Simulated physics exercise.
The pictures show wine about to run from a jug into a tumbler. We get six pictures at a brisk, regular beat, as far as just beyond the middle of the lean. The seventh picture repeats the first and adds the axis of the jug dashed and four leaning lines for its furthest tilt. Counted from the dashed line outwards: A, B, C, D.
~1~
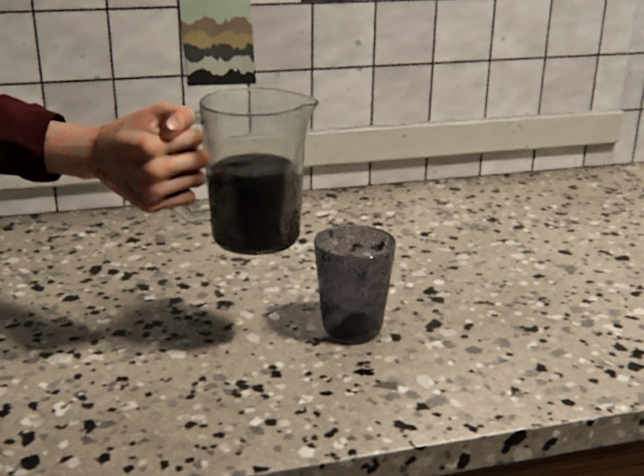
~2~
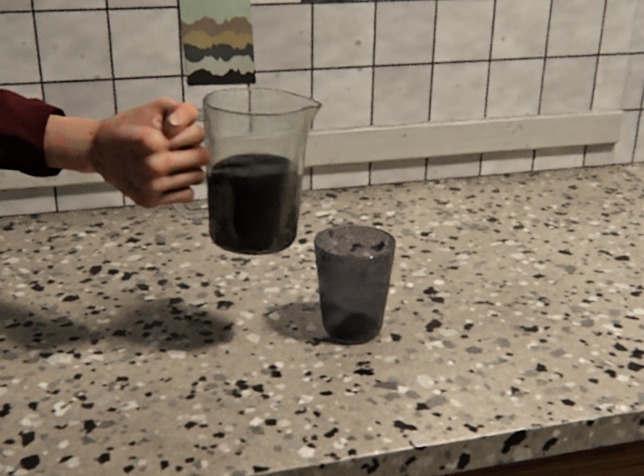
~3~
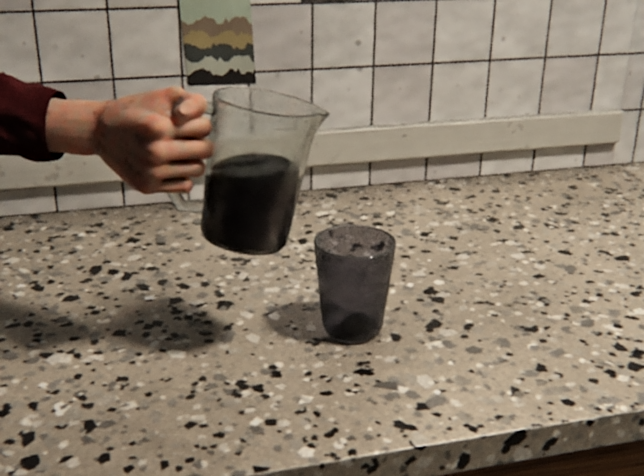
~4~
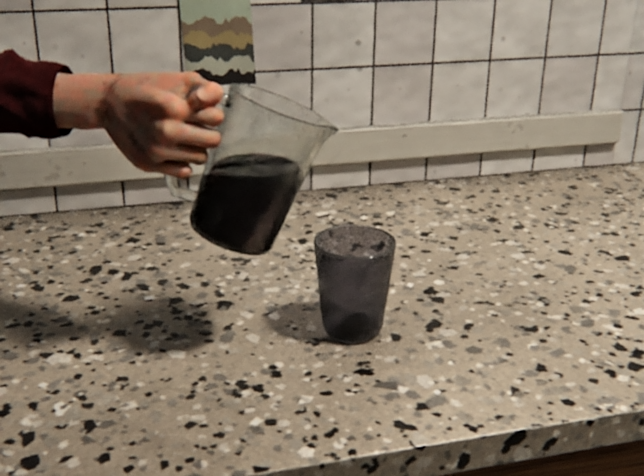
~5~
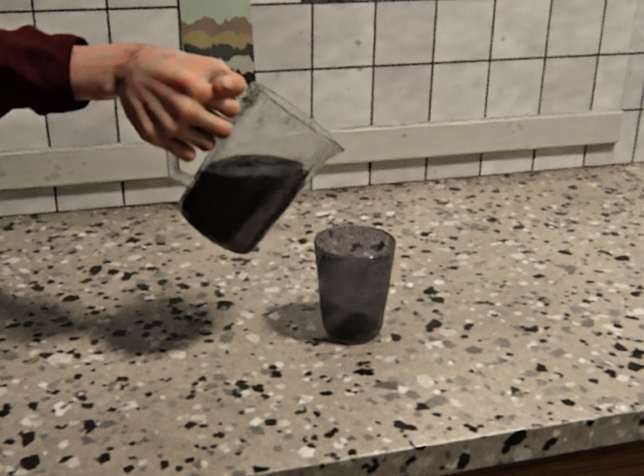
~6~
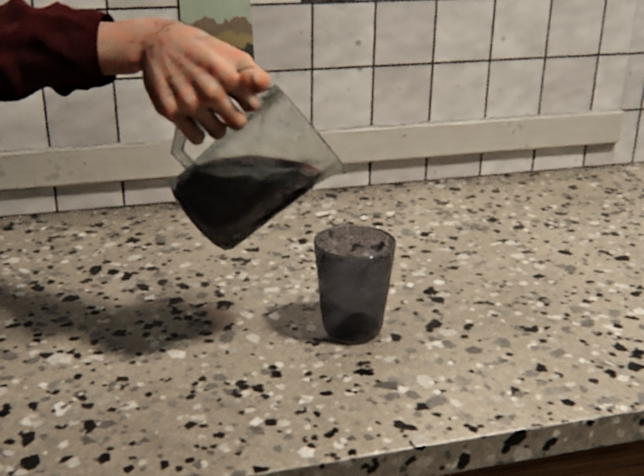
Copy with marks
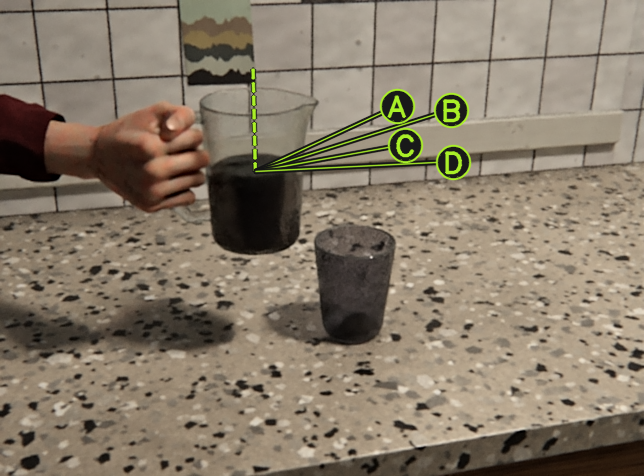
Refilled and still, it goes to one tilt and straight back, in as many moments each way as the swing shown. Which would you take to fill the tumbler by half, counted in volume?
The best line is B.
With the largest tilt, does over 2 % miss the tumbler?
Yes, it does.
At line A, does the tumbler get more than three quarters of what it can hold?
No.
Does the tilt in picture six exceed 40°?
Yes, it does.
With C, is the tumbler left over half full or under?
Over half.
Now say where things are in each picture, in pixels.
Upright, lip at (316, 101); rim of the tumbler round (355, 240); nothing has left yet.
Tipped about 3°, lip at (319, 103); nothing has left yet.
Tipped about 10°, lip at (327, 112); nothing has left yet.
Tipped about 22°, lip at (336, 127); nothing has left yet.
Tipped about 36°, lip at (342, 148); nothing has left yet.
Tipped about 52°, lip at (343, 170); nothing has left yet.
On the marked copy, A at (381, 112); B at (434, 114); C at (388, 147); D at (436, 162).
For line A, the tumbler ends with about 30 % of what it can hold.
For line B, the tumbler ends with about 51 % of what it can hold.
For line C, the tumbler ends with about 69 % of what it can hold; 5 % of the wine is spilt.
For line D, the tumbler ends with about 75 % of what it can hold; 17 % of the wine is spilt.
